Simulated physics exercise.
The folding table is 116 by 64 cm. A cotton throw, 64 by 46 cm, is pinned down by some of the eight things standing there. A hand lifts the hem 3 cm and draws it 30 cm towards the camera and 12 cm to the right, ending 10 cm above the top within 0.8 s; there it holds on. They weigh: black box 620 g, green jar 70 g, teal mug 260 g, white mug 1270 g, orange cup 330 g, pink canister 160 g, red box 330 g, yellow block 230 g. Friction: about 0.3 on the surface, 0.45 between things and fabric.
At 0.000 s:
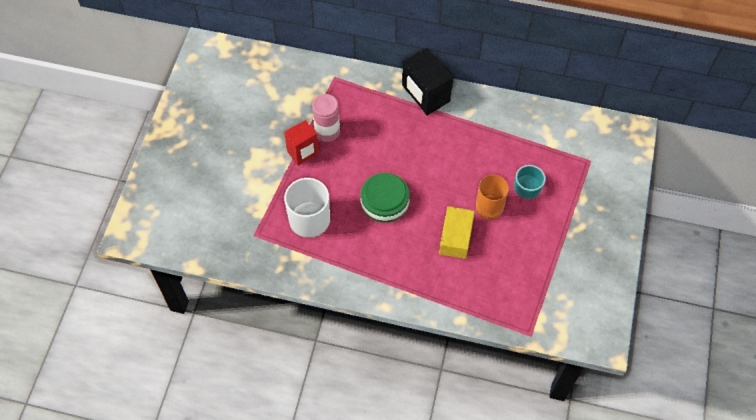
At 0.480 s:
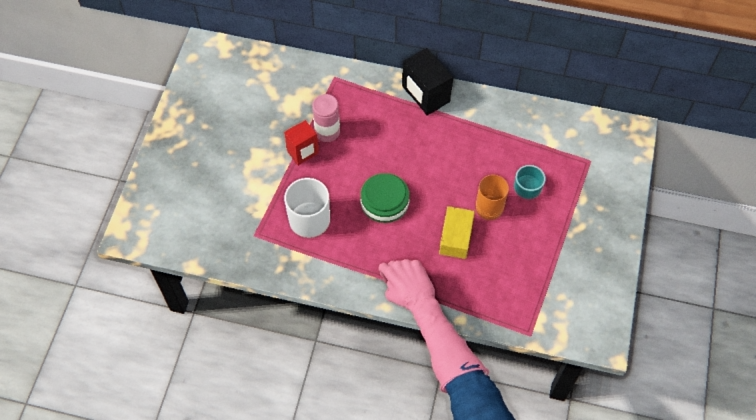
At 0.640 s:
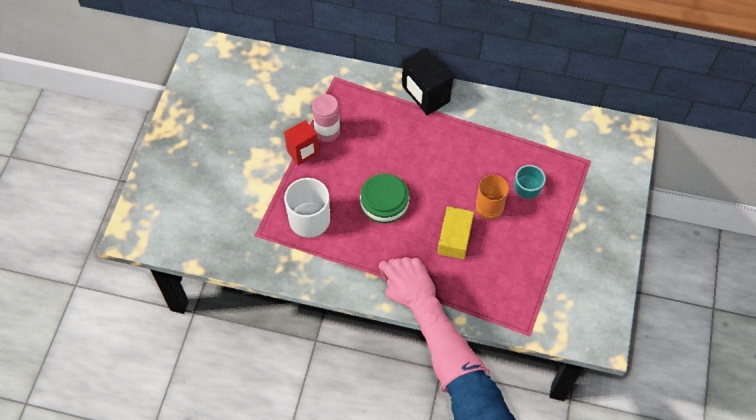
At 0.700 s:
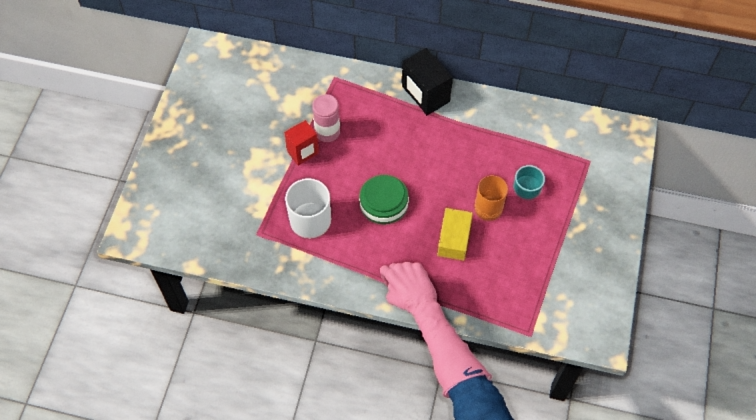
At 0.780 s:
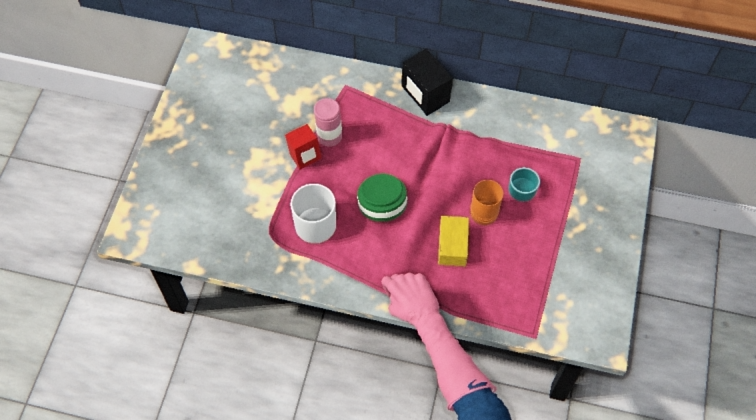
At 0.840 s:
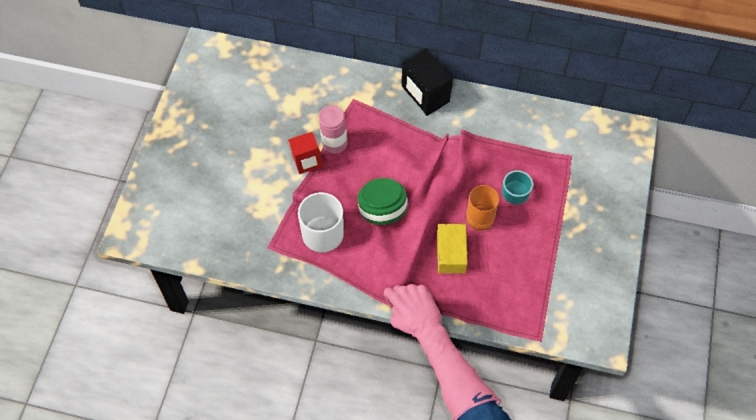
The footage shows a hand gripping the front edge of a pink cloth on a marbled table and pulling it slightly toward the viewer, wrinkling the fabric as the mugs, cup, canister, red box and yellow block shift with it.
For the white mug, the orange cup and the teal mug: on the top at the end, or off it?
Result: White mug goes over the edge, orange cup goes over the edge, teal mug remains up there.
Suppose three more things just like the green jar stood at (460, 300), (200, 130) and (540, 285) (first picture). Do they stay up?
In that order: Drops off, remains, drops off.
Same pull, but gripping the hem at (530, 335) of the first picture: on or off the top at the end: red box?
In that case: Red box stays up.
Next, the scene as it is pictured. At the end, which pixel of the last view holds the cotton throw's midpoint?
Near (429, 312).
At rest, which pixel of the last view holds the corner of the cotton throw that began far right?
Around (545, 294).
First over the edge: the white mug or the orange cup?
The white one.
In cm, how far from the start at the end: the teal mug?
About: Teal mug 35 cm.
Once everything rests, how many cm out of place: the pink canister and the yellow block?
Pink canister 30 cm, yellow block off the top.
After 1.0 s, 95 % of the cotton throw is still over the top; white mug 13 cm off its start, orange cup 10 cm off its start, teal mug 9 cm off its start.
After 1.1 s, 75 % of the cotton throw is still over the top; white mug 23 cm off its start, orange cup 18 cm off its start, teal mug 17 cm off its start.
After 1.3 s, 60 % of the cotton throw is still over the top; white mug on its side, 34 cm off its start at (365, 350), orange cup 26 cm off its start at (445, 287), teal mug 24 cm off its start at (470, 255).
After 1.4 s, 50 % of the cotton throw is still over the top; white mug over the edge, orange cup 30 cm off its start, teal mug 28 cm off its start.
After 3.0 s, 40 % of the cotton throw is still over the top; white mug over the edge, orange cup over the edge, teal mug 33 cm off its start at (473, 302), green jar over the edge.
